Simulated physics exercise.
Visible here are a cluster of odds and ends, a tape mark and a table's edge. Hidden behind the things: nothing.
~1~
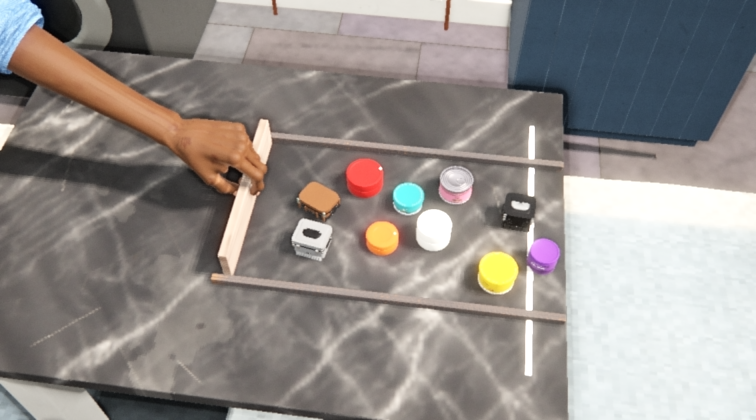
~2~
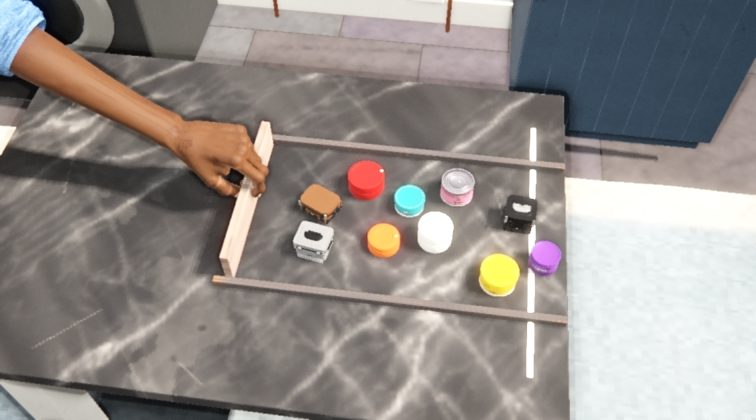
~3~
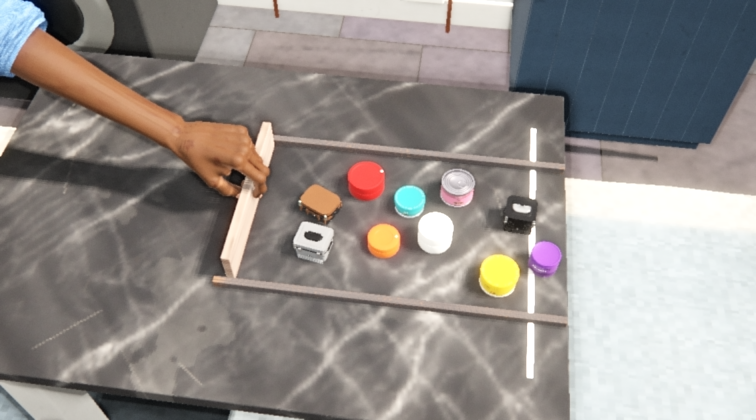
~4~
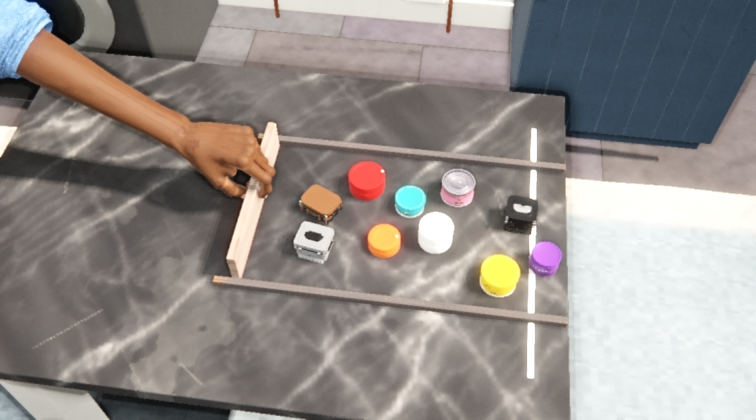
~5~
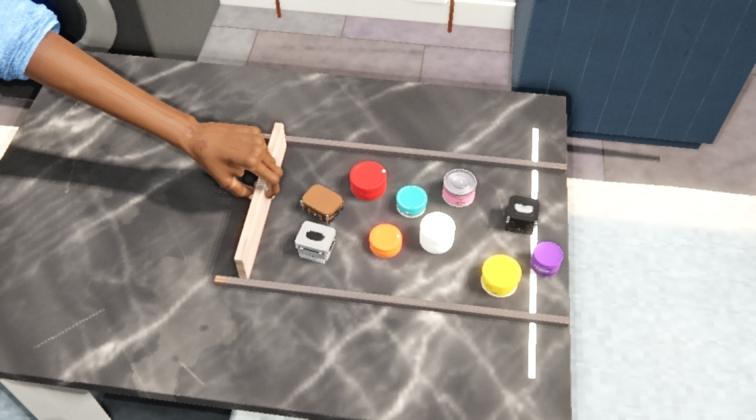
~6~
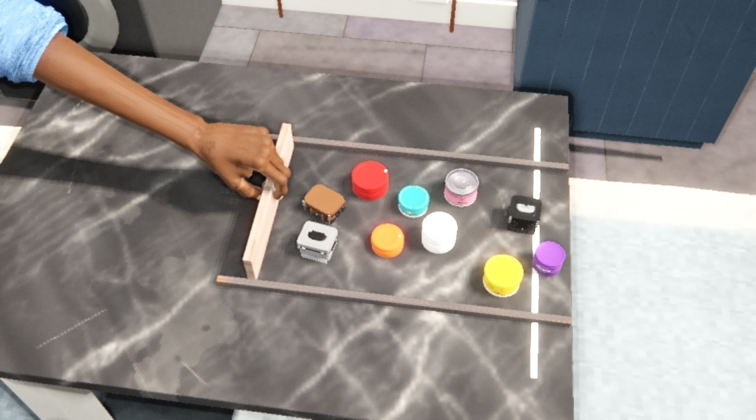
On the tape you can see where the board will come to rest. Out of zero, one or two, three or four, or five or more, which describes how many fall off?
Pushes off five or more.
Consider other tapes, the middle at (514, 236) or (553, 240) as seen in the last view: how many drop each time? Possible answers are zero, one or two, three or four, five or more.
First just one or two, then five or more.
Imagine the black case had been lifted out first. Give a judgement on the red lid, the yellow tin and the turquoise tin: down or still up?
Red lid still up; yellow tin still up; turquoise tin down.
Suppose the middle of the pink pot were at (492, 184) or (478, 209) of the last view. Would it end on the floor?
Well, the pink pot is gone in the first case and is gone in the second.
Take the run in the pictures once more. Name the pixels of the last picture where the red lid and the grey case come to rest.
Red lid: About (556, 202); grey case: About (554, 266).
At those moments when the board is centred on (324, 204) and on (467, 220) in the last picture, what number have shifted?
Up to then 2, and up to the other point 9.
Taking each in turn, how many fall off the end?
Count of fallen: 6.
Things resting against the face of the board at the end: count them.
At rest, 4 are in contact.
Early on, none off yet; purple tub at rest near (548, 259); black case at rest near (524, 215); yellow tin at rest near (502, 276).
A while later, none off yet; purple tub travelled about its own width near (572, 261); black case travelled well along near (576, 216); yellow tin travelled about its own width near (522, 291).
Finally, the number that fall off is five or more; lost, orange lid, turquoise tin, white lid, pink pot, black case and purple tub.
